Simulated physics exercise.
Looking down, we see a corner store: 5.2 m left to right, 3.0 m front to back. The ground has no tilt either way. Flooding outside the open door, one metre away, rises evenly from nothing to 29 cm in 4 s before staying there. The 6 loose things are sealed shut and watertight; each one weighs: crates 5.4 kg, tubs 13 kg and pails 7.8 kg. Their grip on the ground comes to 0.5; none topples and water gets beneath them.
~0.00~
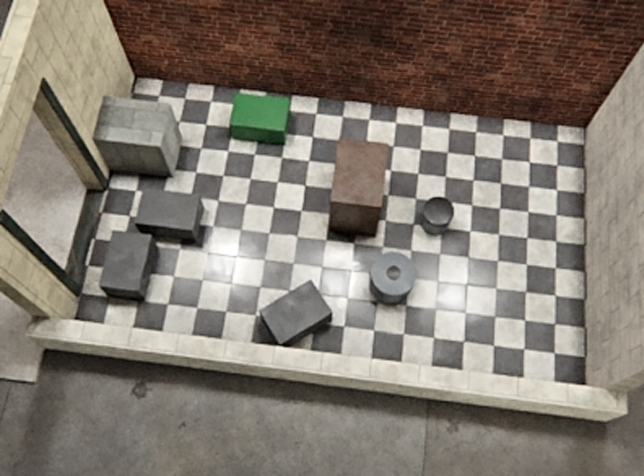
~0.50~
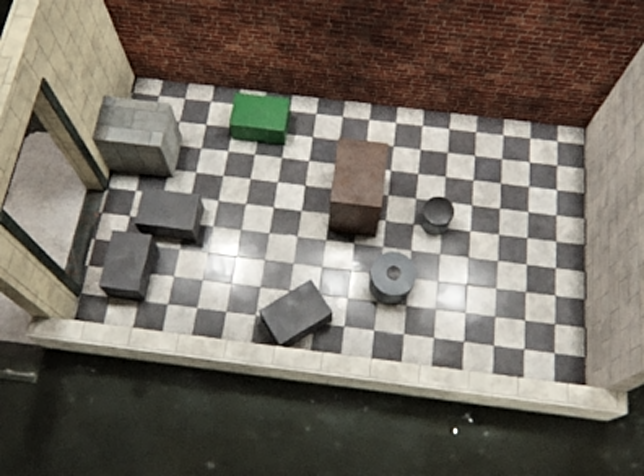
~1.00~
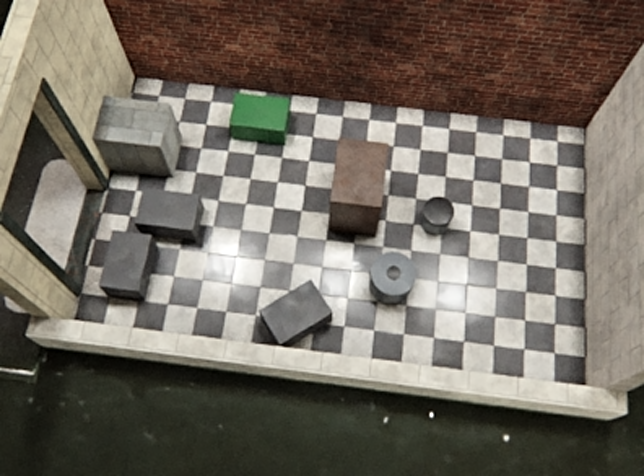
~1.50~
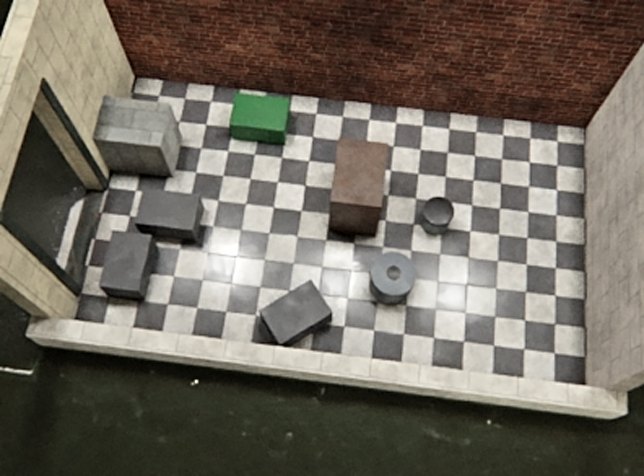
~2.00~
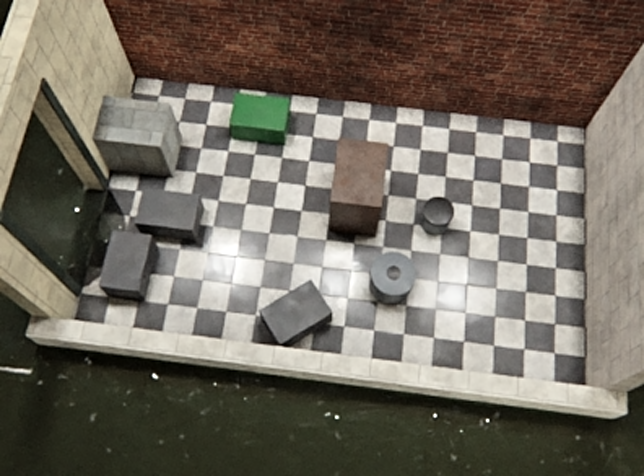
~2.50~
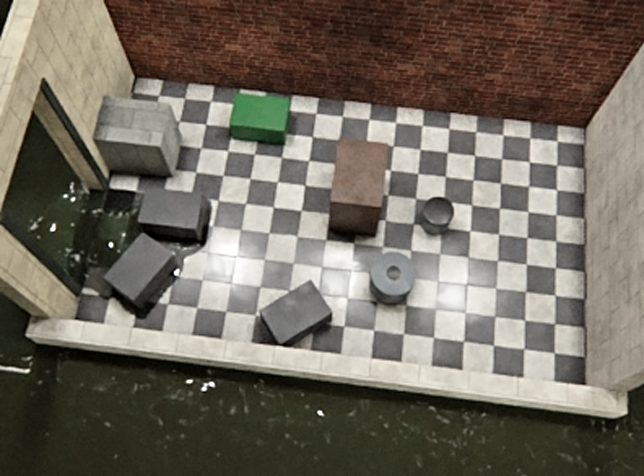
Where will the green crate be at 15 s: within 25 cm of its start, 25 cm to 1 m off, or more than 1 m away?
My money says it edges along a bit.
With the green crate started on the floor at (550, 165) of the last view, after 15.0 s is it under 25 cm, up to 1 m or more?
What happens is it creeps a short distance.
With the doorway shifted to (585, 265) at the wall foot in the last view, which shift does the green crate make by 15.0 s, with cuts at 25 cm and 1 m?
The green crate ends up a great distance away.
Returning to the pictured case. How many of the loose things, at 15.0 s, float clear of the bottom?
The count is 6.
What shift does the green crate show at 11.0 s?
It is about 100 cm out of place by then.
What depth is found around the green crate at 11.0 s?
Close to 10 centimetres.
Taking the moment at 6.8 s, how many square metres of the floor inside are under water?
That flooded area is roughly 14 m2.
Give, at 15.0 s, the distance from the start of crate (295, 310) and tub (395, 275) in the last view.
They've ended up 200 cm and 50 cm away, in that order.
After 3.5 s the green crate is near (260, 112), 0.0 m from its start, aground; 0 afloat.
After 6.8 s the green crate is near (235, 95), 0.3 m from its start, aground; 3 afloat.
After 11.0 s the green crate is near (161, 89), 1.1 m from its start, afloat; 6 afloat.
After 15.0 s the green crate is near (213, 144), 0.7 m from its start, afloat; 6 afloat.
